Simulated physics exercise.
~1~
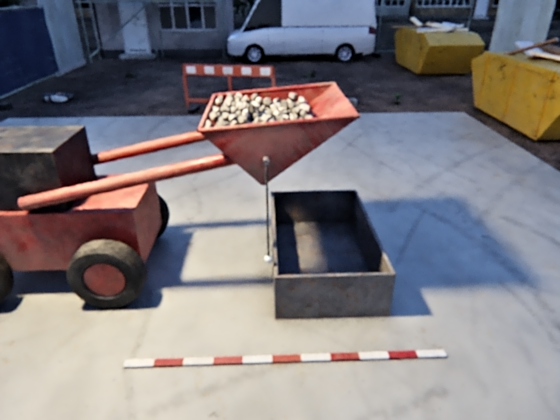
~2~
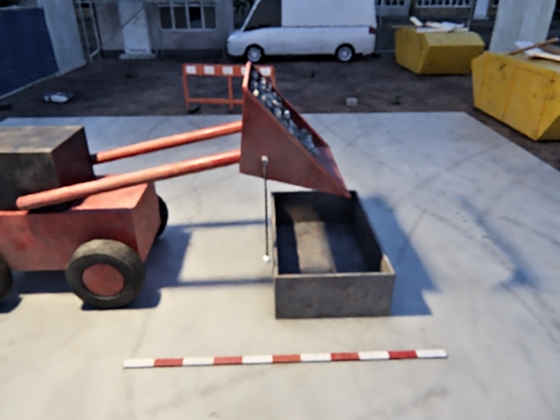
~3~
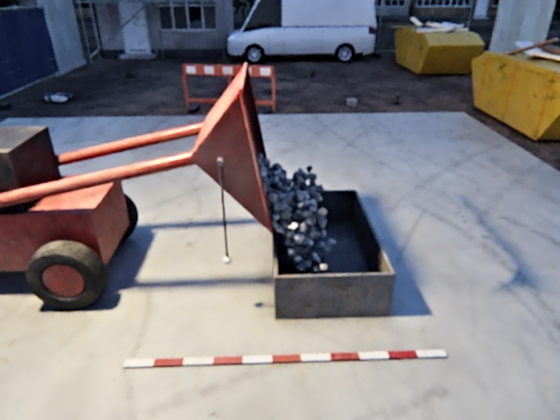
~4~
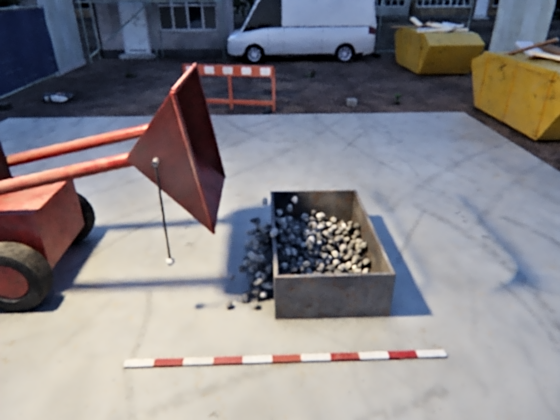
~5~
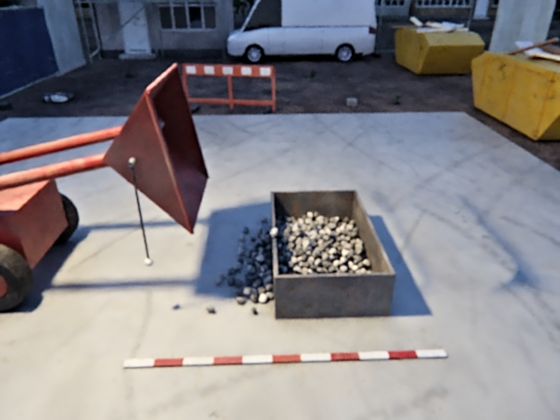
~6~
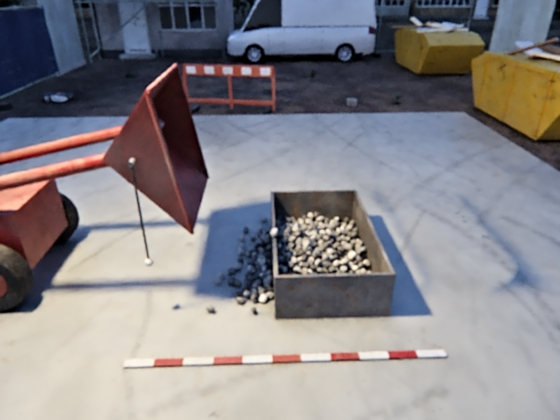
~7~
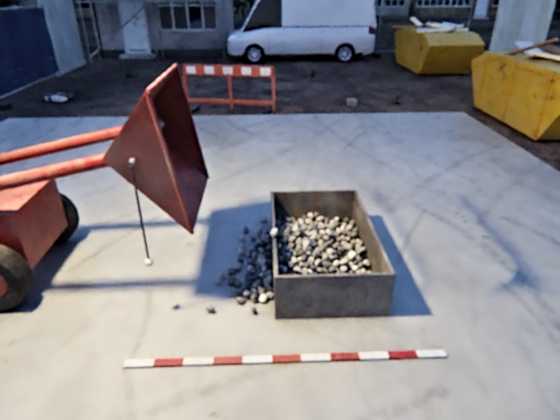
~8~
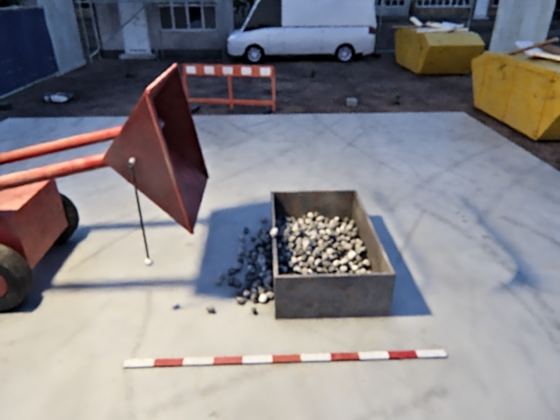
A pale paved yard is seen from slightly above, with a white van, a red and white barrier and yellow skips behind. At the left, a red loader holds a bucket of pale stones beside an open grey bin, and a red and white striped bar lies in front. The bucket tips steeply to the right, and the stones pour down into the bin while the loader backs away to the left. Some stones drop short, outside the bin's left side. At the end the loader stands still with its bucket tipped and empty, most stones heaped in the bin and a small scatter beside it.
